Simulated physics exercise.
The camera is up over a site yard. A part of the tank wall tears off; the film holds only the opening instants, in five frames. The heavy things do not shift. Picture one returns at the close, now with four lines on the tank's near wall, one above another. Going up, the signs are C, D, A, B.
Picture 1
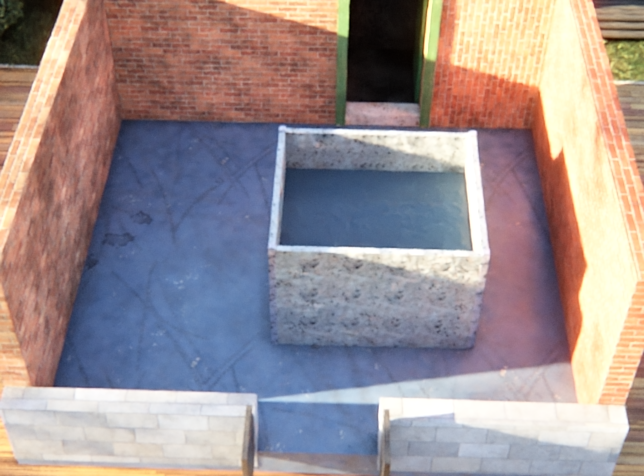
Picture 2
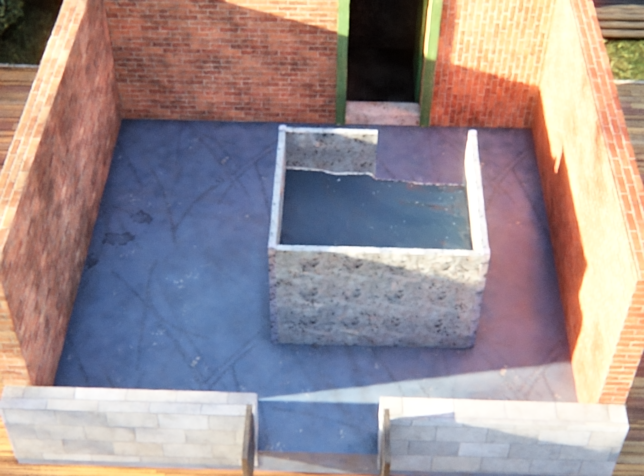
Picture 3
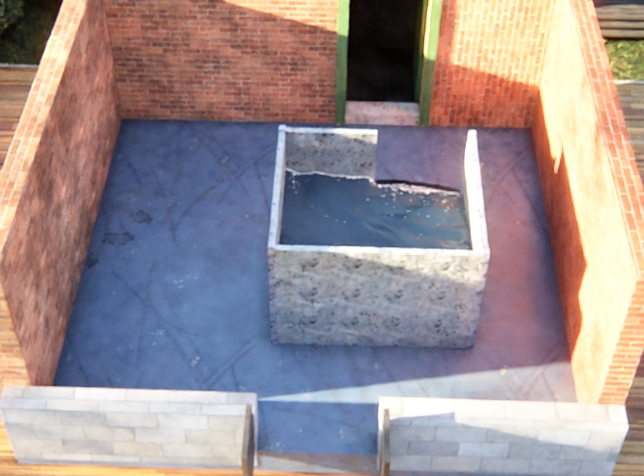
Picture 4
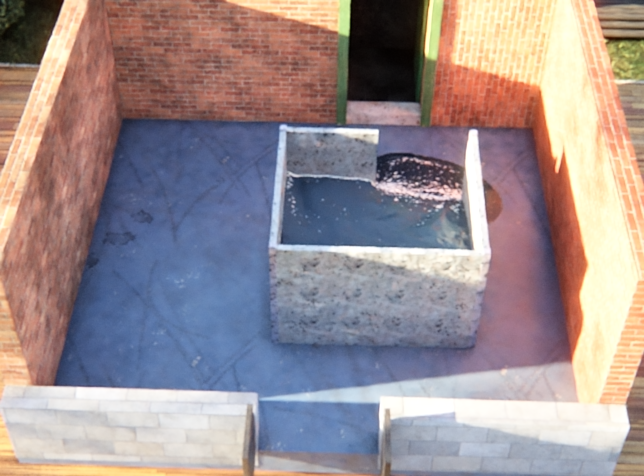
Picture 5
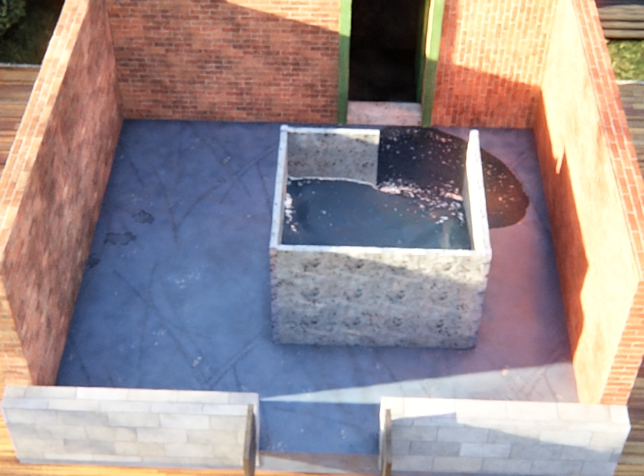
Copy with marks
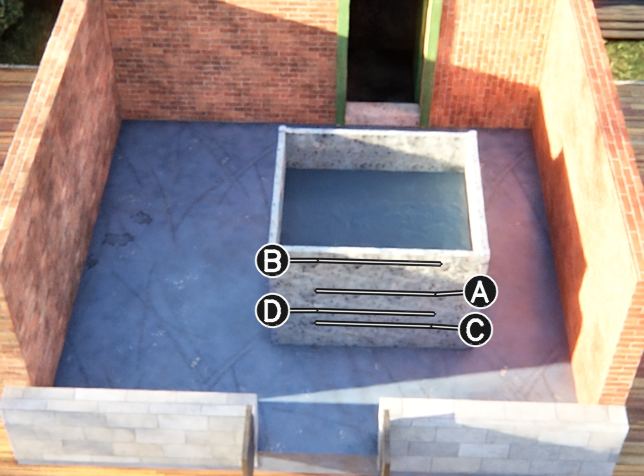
The clip opens on a stone tank of still water in a brick-walled yard, with a green doorway behind and an open gate in front. The right part of the tank's back wall disappears, and the water churns and pours out through the gap, spreading a dark pool over the ground behind and to the right.
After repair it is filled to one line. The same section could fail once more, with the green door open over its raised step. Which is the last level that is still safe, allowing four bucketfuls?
Choose C.
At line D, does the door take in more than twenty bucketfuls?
No.
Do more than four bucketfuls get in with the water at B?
Yes, that goes wrong.
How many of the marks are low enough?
One.
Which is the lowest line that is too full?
That is line D.
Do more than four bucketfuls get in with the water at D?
Yes.
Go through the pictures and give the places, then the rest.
In the first picture, water in the tank at rest, its middle at (376, 223); foot of the green doorway at (382, 125); open gate at (319, 393).
In the second picture, water covers 1 % of the ground, its front hidden from here.
In the third picture, water covers 4 % of the ground, its front hidden from here.
In the fourth picture, water covers 9 % of the ground, its front hidden from here.
In the fifth picture, water covers 16 % of the ground, its front hidden from here.
In white, A at (376, 292); B at (378, 262); C at (374, 324); D at (375, 312); from the bottom up C, D, A, B.
With A, dozens of bucketfuls pour in.
With B, dozens of bucketfuls pour in.
With C, a splash gets over, under a bucket.
With D, about 9 bucketfuls get in.
